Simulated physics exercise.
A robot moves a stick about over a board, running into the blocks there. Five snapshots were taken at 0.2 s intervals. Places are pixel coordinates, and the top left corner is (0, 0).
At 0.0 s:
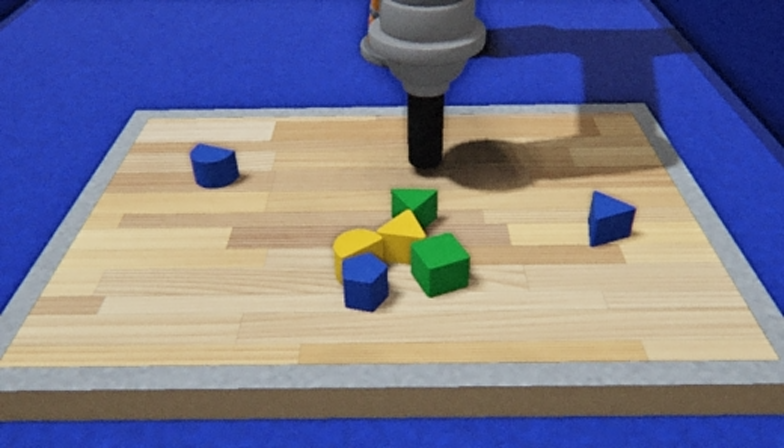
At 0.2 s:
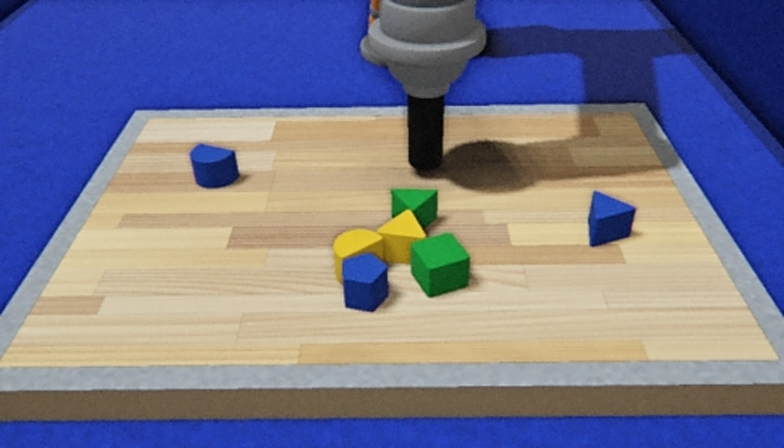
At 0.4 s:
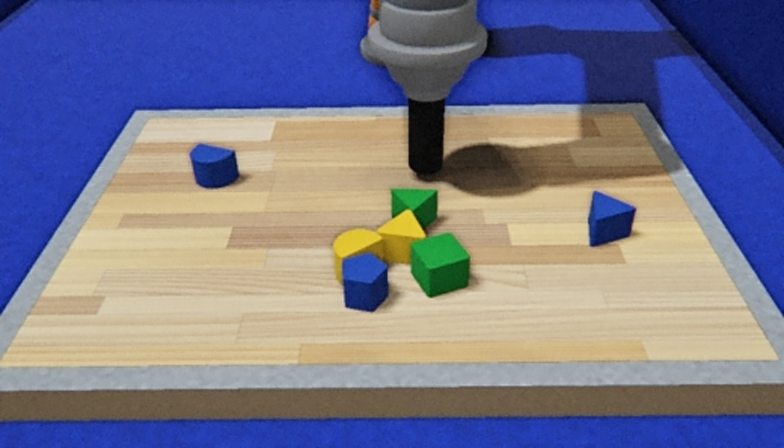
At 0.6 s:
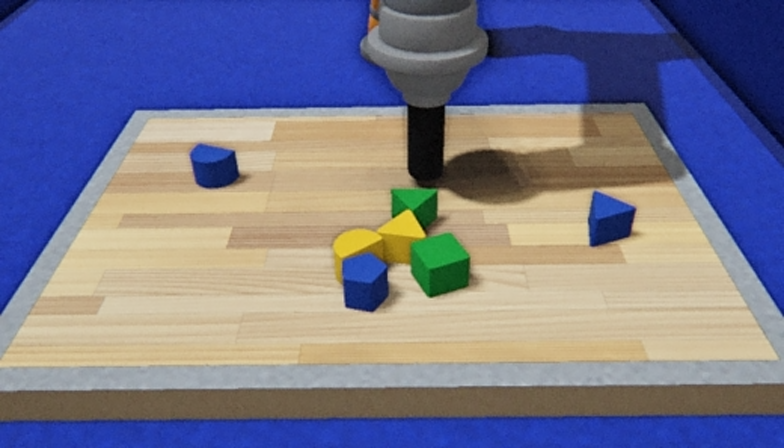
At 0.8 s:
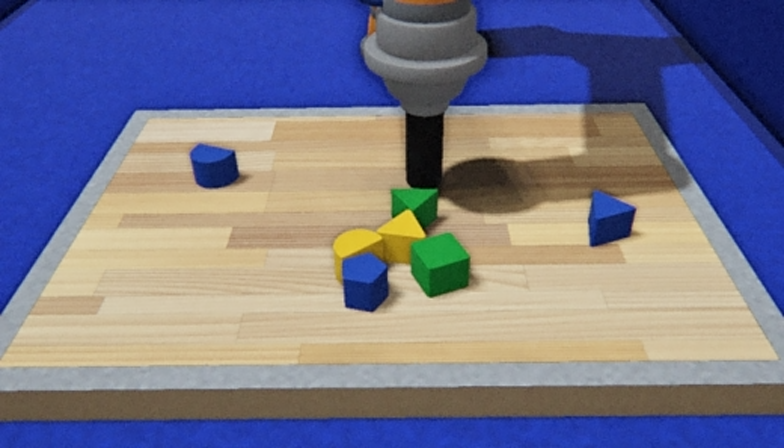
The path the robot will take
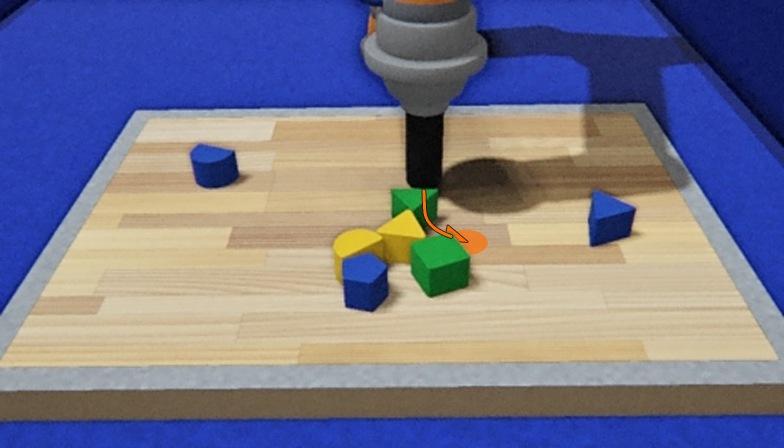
Robot arm with a black stick edging slightly nearer the green triangular block on a wooden board, all the blocks staying still.
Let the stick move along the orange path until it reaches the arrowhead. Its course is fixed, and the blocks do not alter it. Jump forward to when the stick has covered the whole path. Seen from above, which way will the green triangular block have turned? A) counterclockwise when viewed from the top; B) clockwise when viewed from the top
The correct letter is B.
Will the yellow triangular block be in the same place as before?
No, I don't think so.
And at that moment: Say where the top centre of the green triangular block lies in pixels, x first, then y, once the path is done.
At the end it should sit near (406, 210).
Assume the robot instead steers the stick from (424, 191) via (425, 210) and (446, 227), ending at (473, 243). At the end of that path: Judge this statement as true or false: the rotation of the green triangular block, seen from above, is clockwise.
My answer: True.
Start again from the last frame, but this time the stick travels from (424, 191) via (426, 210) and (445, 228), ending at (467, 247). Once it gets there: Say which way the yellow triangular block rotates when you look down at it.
Anticlockwise, looking down.
The drawn path runs from (424, 191) via (425, 210) and (436, 229), ending at (467, 242).
On the path given first. Halfway along, stick at (428, 212); yellow D-shaped block at (350, 246), turned 25° clockwise; yellow triangular block at (395, 232), turned 35° anticlockwise; green triangular block at (407, 208), turned 45° clockwise.
At the end, stick at (468, 233); yellow D-shaped block at (350, 246), turned 25° clockwise; yellow triangular block at (394, 232), turned 40° anticlockwise; green triangular block at (406, 210), turned 55° clockwise; green square block not moved.
